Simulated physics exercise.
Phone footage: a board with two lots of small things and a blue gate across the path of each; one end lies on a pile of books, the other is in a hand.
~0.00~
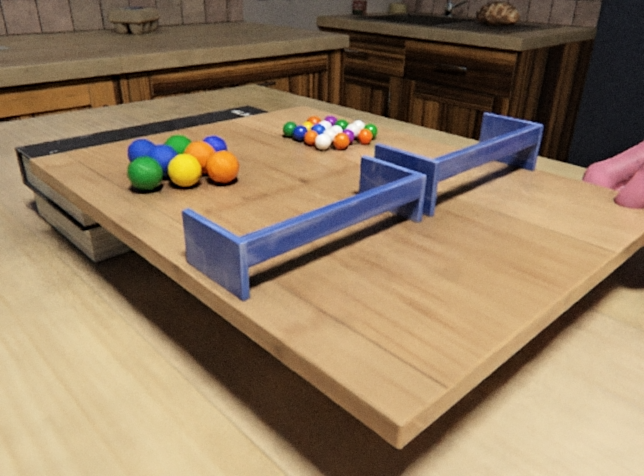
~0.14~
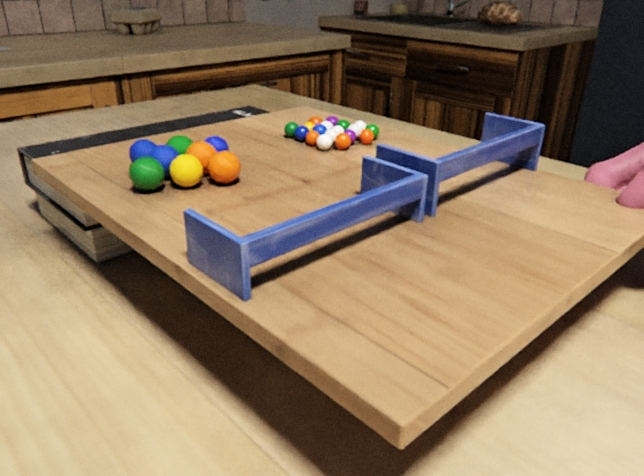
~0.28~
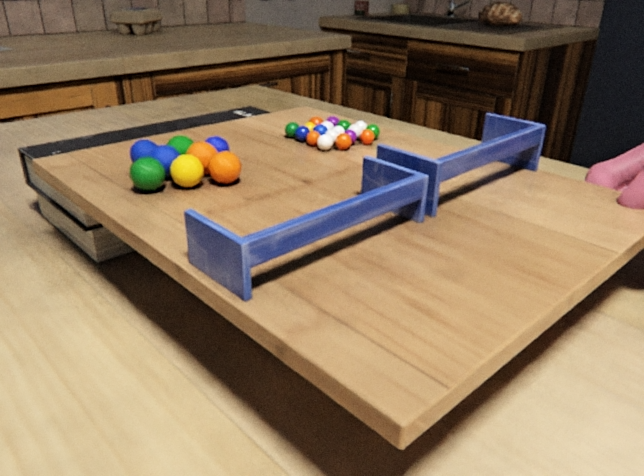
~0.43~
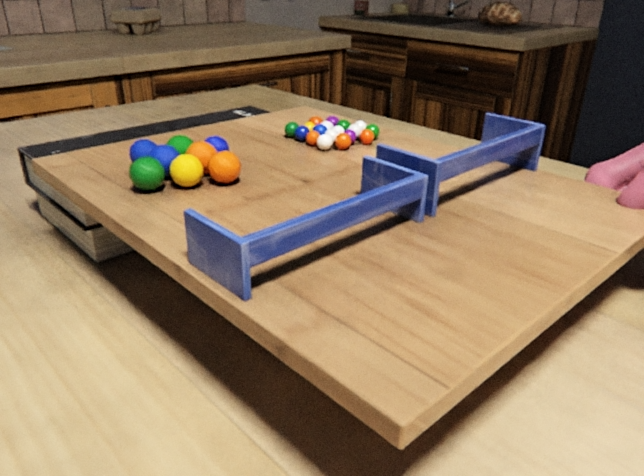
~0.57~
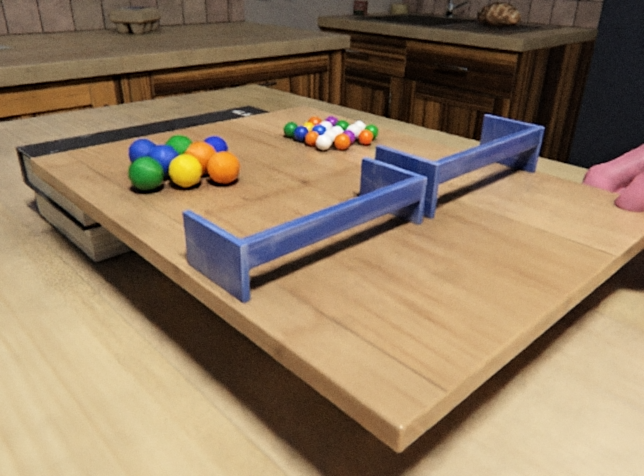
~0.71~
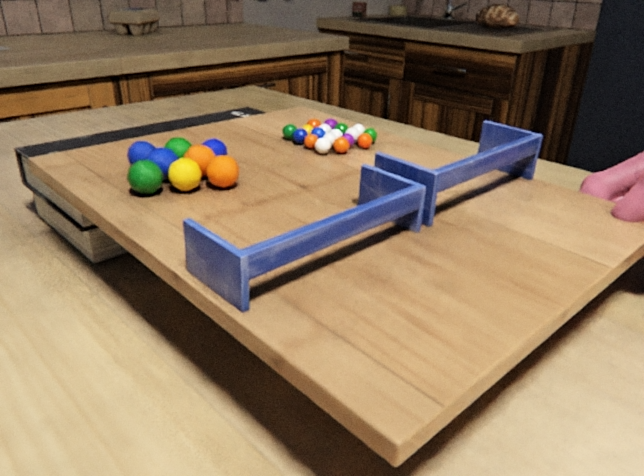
A hand at the right held a wooden board propped on books, with colorful balls and smaller beads sitting behind two blue gates, then lowered its near end very slightly while the pieces stayed still.
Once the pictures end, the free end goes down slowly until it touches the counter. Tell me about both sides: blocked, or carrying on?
One by one: The nearer portion will likely find no way out; the farther portion will likely find a way out.
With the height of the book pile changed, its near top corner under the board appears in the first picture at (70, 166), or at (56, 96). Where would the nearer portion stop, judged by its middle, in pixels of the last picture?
Try one: Near (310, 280). Try two: Near (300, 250).
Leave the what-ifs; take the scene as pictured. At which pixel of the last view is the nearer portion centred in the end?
I'd say it's centred close to (308, 291).
Around 0.96 s, board sloping at 5°; nearer portion where it was; farther portion where it was.
Around 1.29 s, board sloping at 10°; nearer portion on its way down; farther portion on its way down.
Around 1.63 s, board resting at 12°; nearer portion has reached its gate; farther portion all past its gate.
Finally (3.1 s), board resting at 12°; nearer portion gathered behind its gate; farther portion all past its gate.
